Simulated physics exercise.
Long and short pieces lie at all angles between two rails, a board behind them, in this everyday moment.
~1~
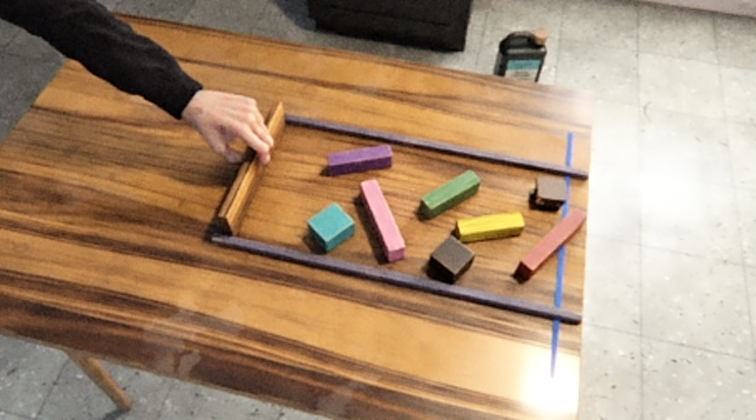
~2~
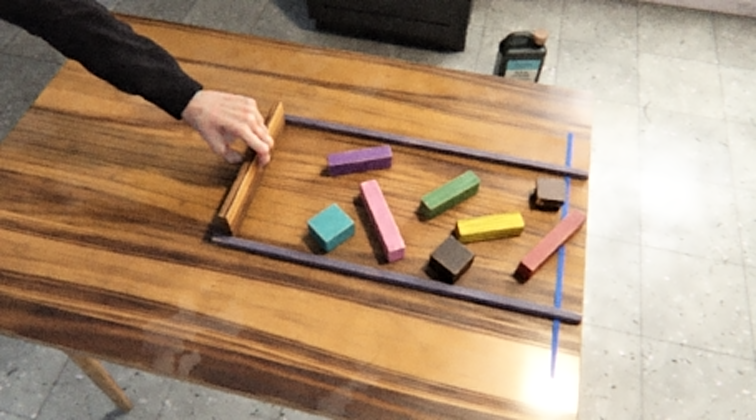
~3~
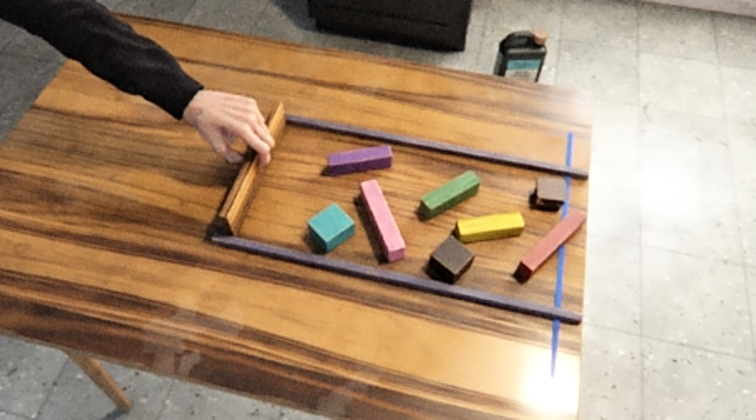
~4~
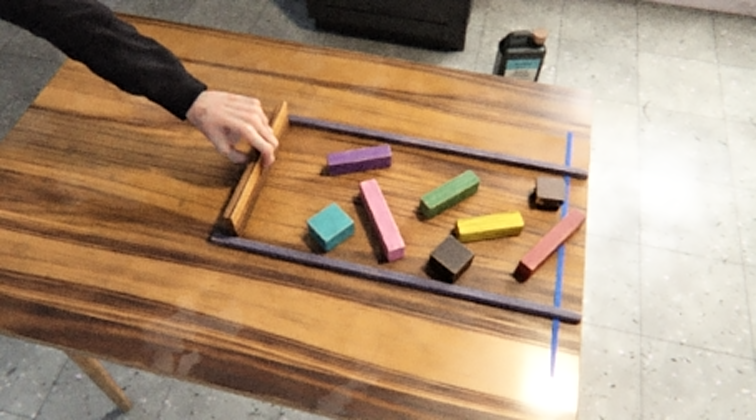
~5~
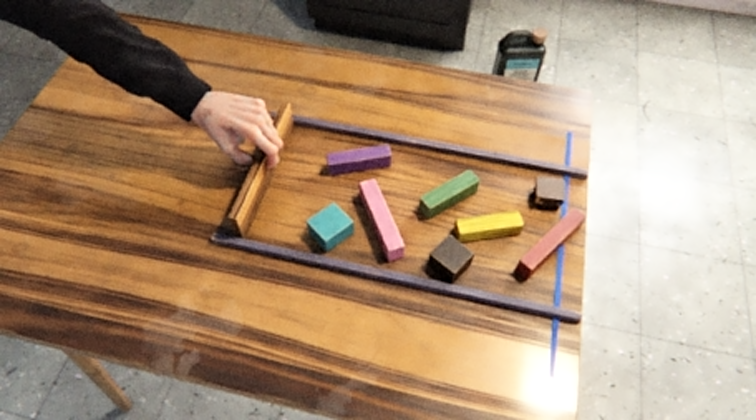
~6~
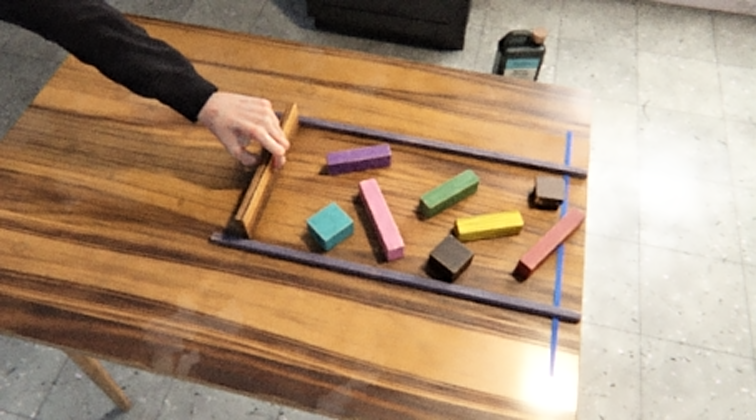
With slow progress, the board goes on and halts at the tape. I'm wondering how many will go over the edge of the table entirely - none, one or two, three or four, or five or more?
I'd say five or more of them.
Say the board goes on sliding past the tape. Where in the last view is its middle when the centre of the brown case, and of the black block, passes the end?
Middle: Roughly (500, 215); roughly (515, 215).
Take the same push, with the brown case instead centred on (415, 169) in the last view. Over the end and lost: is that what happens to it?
That brown case heads down.
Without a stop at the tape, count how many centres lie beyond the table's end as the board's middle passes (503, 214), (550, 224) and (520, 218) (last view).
2; 5; 3.
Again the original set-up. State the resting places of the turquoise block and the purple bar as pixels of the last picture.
The turquoise block comes to rest at (578, 275), and the purple bar comes to rest at (588, 190).
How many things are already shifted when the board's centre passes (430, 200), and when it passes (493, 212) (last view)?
First 6, then 8.
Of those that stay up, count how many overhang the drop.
The total would be 2.
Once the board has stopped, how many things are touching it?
That comes to 2.
Early on, none off yet; red bar at rest near (551, 242); brown case at rest near (549, 193); yellow stick at rest near (488, 226).
A while later, none off yet; red bar travelled a little near (570, 240); brown case moving near (558, 194); yellow stick travelled about its own width near (537, 222).
Finally, the number that fall off is five or more; lost, pink bar, green bar, black block, yellow stick, brown case and red bar.
